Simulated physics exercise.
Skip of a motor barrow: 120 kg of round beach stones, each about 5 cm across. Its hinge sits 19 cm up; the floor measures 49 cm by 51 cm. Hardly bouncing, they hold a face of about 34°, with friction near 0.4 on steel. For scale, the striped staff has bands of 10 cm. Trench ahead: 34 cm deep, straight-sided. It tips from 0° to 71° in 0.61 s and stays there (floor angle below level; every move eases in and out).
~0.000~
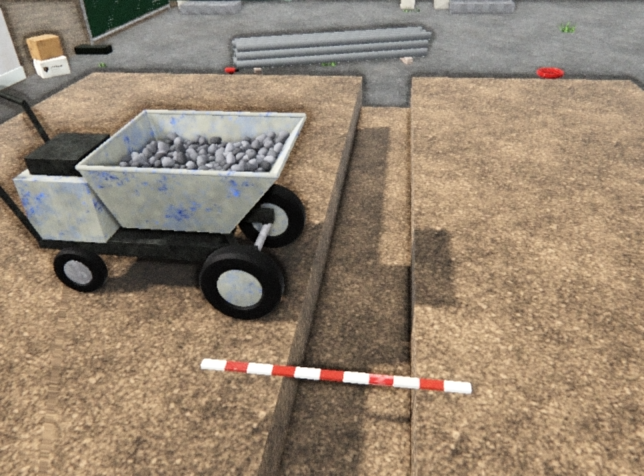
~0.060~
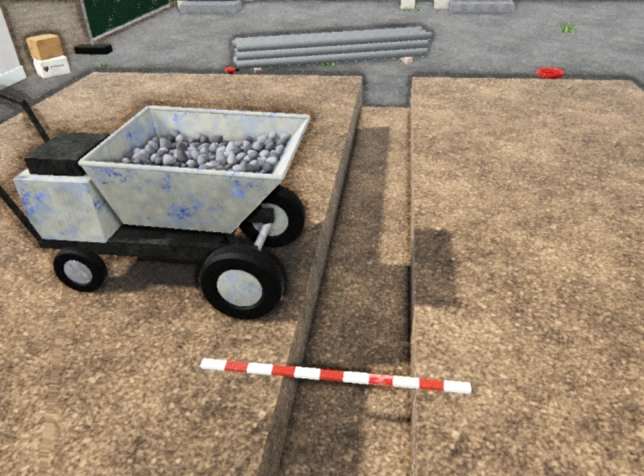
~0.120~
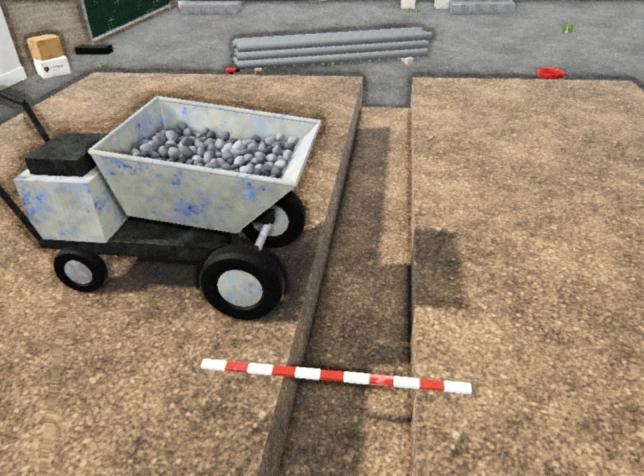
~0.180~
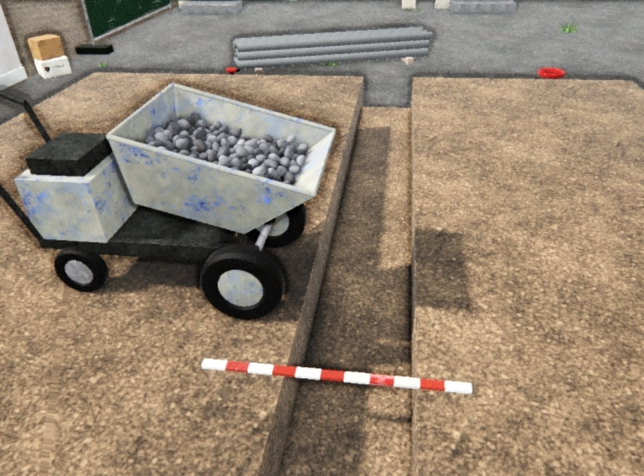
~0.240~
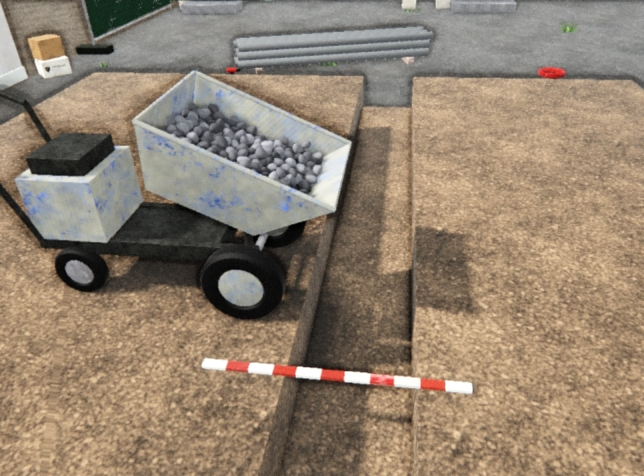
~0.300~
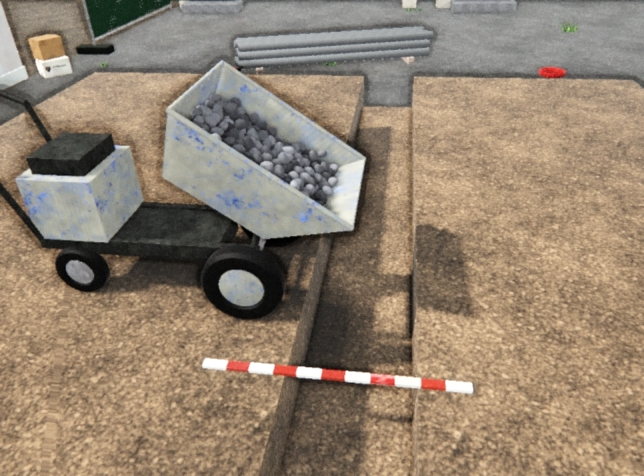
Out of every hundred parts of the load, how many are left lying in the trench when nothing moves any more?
Around 36 in every hundred.
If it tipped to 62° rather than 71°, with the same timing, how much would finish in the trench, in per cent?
With that change, near 45 per cent.
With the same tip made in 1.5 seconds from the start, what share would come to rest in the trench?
It'd be some 55 per cent.
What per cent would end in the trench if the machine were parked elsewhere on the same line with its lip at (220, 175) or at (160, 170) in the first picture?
Result: Close to 90 then close to 100 per cent.
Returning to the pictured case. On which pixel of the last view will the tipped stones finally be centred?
Around (452, 287).
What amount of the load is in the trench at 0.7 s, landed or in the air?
About 15 per cent by then.
After 0.5 s the floor is at 60°; 100 % in the skip; the foremost stones are at (363, 238).
After 0.7 s the floor is at 71°; 71 % in the skip, 13 % in the trench, 16 % past the trench; the foremost stones are at (453, 309).
After 1.1 s the floor is at 71°; 12 % in the skip, 25 % in the trench, 62 % past the trench; the foremost stones are at (642, 298).
After 3.0 s the floor is at 71°; 0 % in the skip, 36 % in the trench, 64 % past the trench; the foremost stones are past the picture's edge.
